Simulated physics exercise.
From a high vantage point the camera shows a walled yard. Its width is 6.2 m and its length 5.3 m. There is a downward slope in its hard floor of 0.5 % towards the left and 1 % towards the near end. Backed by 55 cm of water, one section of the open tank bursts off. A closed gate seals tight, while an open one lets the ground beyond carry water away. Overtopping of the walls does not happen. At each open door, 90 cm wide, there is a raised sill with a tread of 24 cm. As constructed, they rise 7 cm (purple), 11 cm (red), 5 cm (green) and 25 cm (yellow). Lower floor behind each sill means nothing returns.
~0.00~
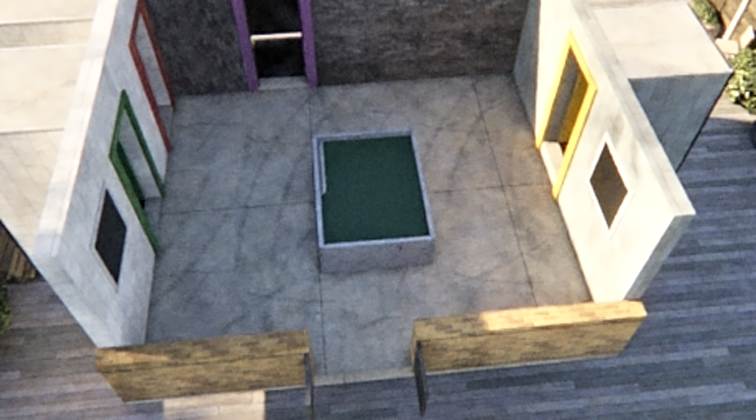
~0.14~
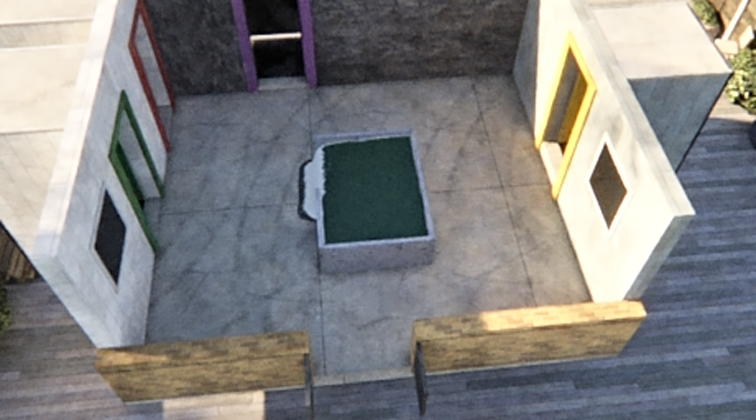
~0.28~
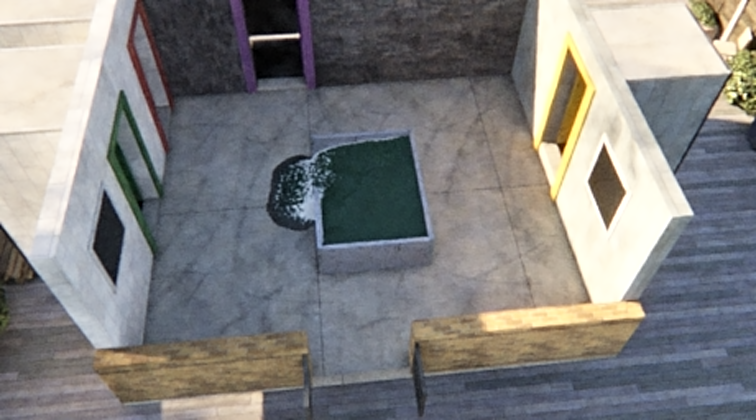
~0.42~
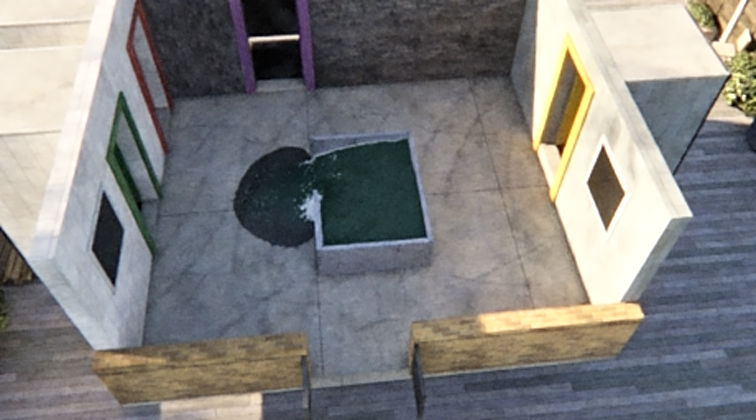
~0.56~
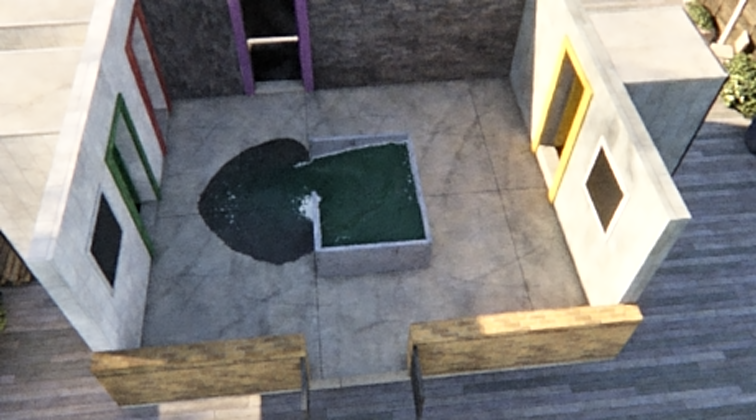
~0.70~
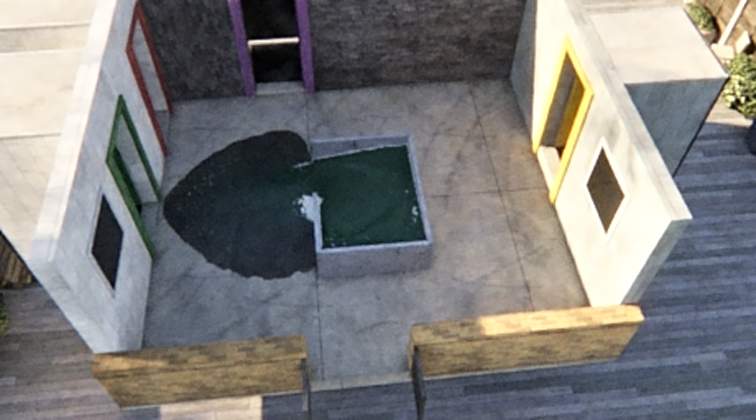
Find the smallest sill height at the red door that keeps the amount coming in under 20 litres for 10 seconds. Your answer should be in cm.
The smallest height is roughly 14.5 cm.
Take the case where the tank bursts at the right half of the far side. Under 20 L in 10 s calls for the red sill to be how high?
Some 10.0 cm.
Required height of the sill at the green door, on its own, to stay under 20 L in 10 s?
For green, a step near 20 cm.
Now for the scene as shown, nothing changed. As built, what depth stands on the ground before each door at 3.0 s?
Centimetres: Purple = 5, red = 19, green = 17, yellow = 0.
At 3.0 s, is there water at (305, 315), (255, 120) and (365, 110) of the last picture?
First bone-dry, second wet through, third bone-dry.
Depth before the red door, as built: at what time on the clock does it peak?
Approximately 2.6 s.
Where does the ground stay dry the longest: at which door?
Yellow.
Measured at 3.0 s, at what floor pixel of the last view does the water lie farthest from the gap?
Around (138, 381).
After 1.4 s water covers 25 % of the floor, deepest (29 cm) near (308, 186); 10 cm at the red door, 0 litres in over its 11 cm sill.
After 3.0 s water covers 30 % of the floor, deepest (22 cm) near (172, 104); 19 cm at the red door, 29 litres in over its 11 cm sill.
After 10.0 s water covers 95 % of the floor, deepest (10 cm) near (138, 381); 5 cm at the red door, 50 litres in over its 11 cm sill.
At the red door as built, the water arrived by 1.4 s and peaked near 20 cm at 2.6 s.
Run again over the same 10 s with other heights there, 32 litres in over 13 cm, 8 litres over 17.5 cm. The limit of 20 litres is kept from about 14.5 cm up.
